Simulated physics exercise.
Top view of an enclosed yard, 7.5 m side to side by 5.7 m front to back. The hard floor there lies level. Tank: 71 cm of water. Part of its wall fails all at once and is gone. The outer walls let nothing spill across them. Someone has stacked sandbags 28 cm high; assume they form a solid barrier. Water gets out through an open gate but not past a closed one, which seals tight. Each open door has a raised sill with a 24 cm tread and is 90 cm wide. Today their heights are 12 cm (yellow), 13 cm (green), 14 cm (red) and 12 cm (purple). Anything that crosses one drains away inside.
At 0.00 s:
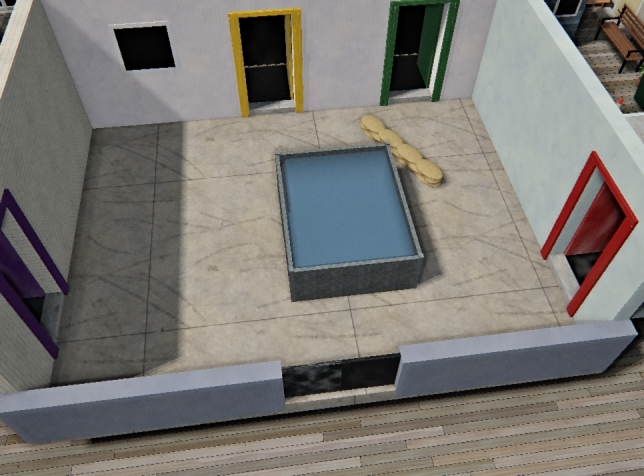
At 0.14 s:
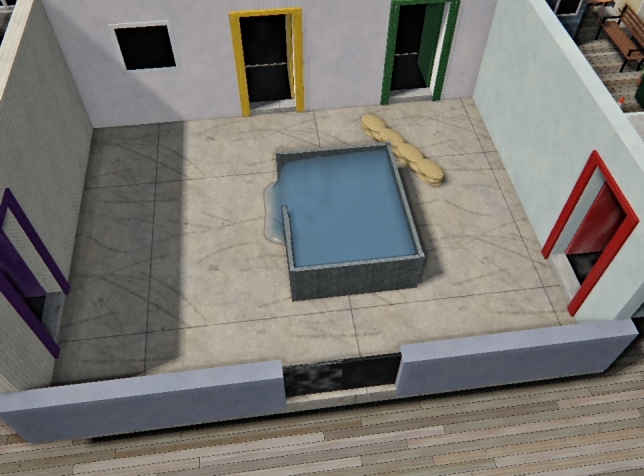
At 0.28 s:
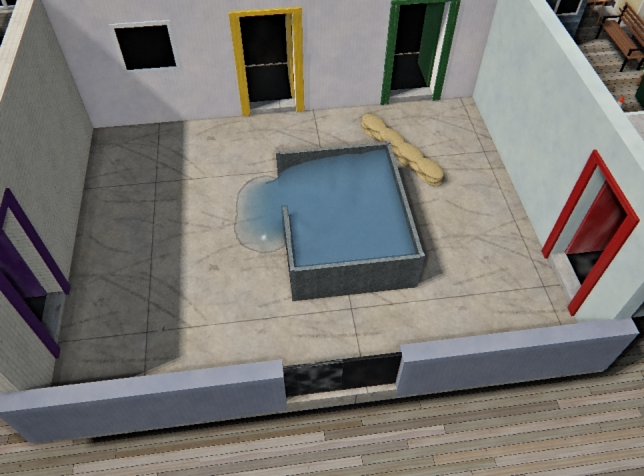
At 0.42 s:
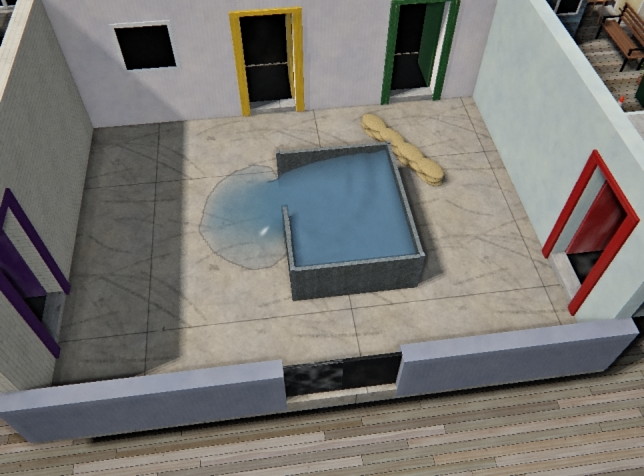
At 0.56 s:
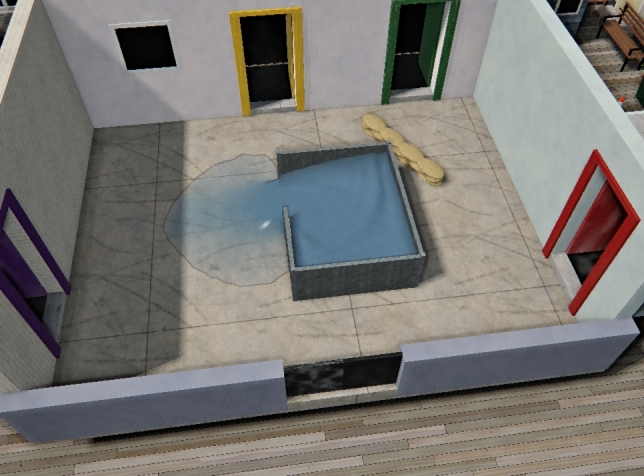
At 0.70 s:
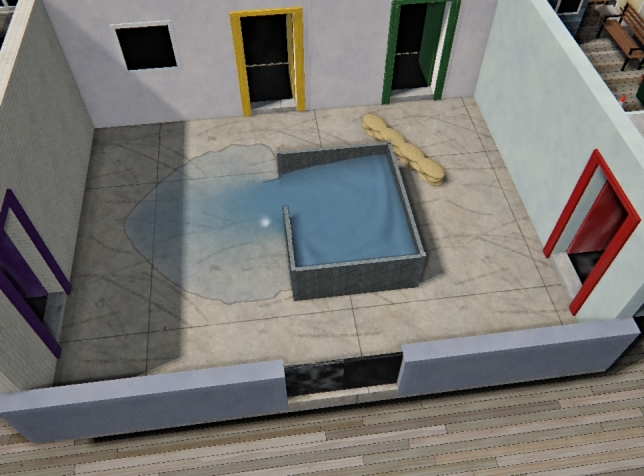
A raised rectangular tank of blue water with dark grey walls stands in a walled yard with a pale stone floor, seen from high above by a still camera. Yellow and green doors are at the back, a purple one at left and a red one at right, with tan sandbags behind the tank. Part of the tank's left wall vanishes, and water pours out leftward, spreading in a widening, thinning sheet.
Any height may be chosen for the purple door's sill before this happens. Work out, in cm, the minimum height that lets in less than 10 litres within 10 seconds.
I would say 15 cm.
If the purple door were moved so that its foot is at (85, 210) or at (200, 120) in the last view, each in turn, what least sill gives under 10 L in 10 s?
Roughly 26 cm, then roughly 13.5 cm.
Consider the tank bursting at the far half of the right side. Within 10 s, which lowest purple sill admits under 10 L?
With that break, close to 10.0 cm.
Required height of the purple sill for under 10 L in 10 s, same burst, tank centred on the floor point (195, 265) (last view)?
New minimum height: Approx. 14.0 cm.
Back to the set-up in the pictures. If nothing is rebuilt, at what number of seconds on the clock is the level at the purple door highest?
Approximately 2.0 s.
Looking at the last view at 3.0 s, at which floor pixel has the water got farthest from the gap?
Somewhere near the pixel (49, 416).
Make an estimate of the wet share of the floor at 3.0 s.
About 40 per cent.
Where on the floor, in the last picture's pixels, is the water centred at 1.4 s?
The centre of all the water is around (293, 225).
After 1.4 s water covers 30 % of the floor, deepest (37 cm) near (274, 207); it has not reached the purple door.
After 3.0 s water covers 40 % of the floor, deepest (32 cm) near (87, 179); 16 cm at the purple door, 17 litres in over its 12 cm sill.
After 10.0 s water covers 95 % of the floor, deepest (14 cm) near (510, 323); 9 cm at the purple door, 32 litres in over its 12 cm sill.
At the purple door as built, the water arrived by 1.5 s and peaked near 18 cm at 2.0 s.
With a sill of 13.5 cm, 18 litres would have come in within the 10 s; with 18 cm, 2 litres. So under 10 litres takes about 15 cm.
